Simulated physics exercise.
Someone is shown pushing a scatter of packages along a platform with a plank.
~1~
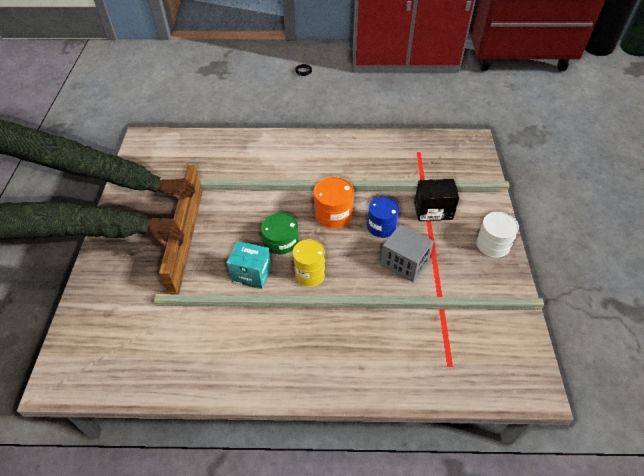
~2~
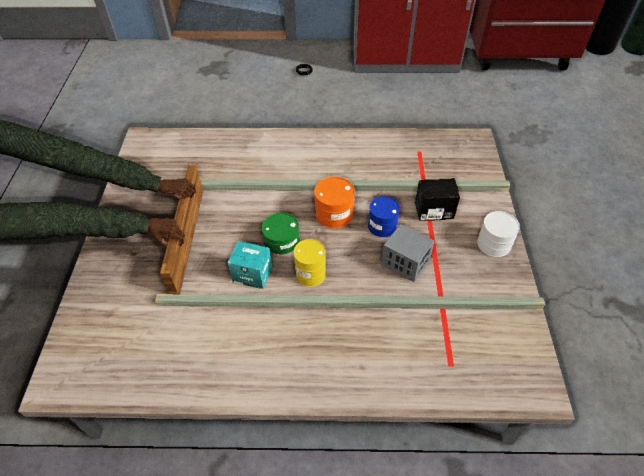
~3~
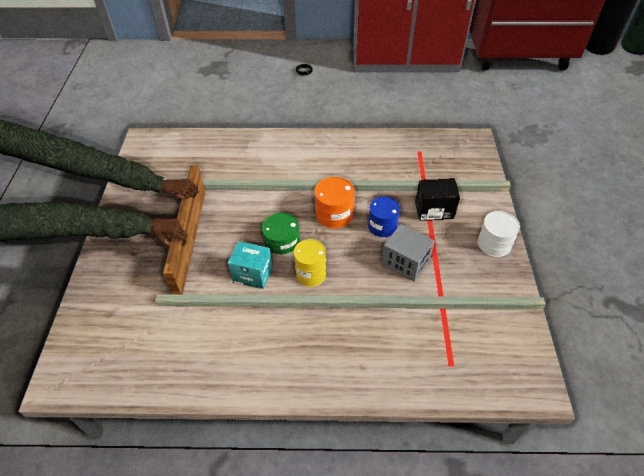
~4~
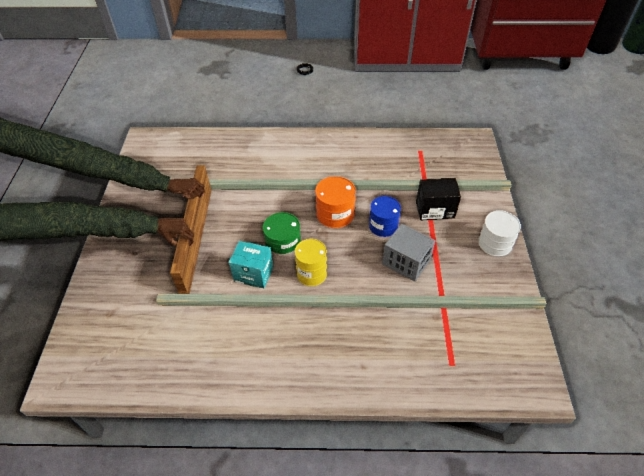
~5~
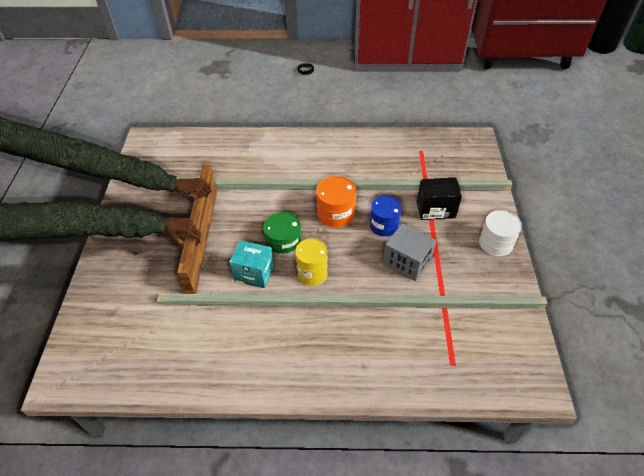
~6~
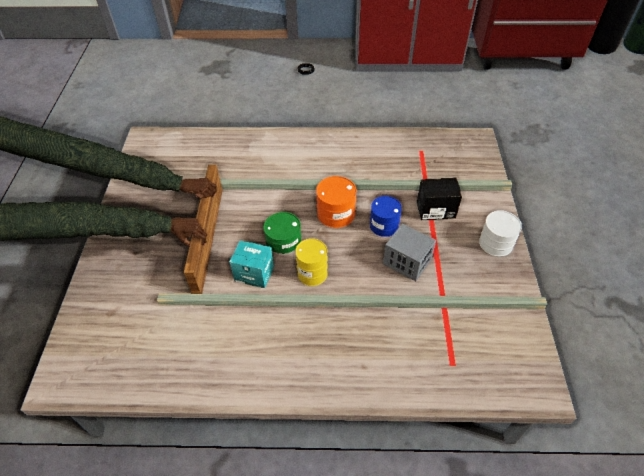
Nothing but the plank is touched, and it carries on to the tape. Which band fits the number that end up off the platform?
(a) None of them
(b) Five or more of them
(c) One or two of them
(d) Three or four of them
None of them (a).
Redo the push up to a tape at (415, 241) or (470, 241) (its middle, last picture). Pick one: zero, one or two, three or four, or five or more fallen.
First tape: Not one; second tape: 1 or 2.
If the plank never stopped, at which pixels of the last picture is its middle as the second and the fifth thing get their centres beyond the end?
At (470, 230) for the second, at (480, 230) for the fifth.
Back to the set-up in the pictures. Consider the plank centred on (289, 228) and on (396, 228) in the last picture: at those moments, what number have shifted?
It comes to 3 for the first spot, 7 for the other.
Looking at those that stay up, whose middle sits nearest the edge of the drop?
It's the white canister that ends nearest.
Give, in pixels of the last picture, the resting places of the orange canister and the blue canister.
(452, 202), and the other (482, 221).
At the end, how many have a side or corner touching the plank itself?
The count is 3.
A little later, none off yet; white canister at rest near (500, 234); black parcel at rest near (439, 199); grey crate at rest near (409, 252).
Next, none off yet; white canister at rest near (500, 234); black parcel at rest near (439, 199); grey crate shifted a little near (425, 247).
When it is over, the number that fall off is zero.
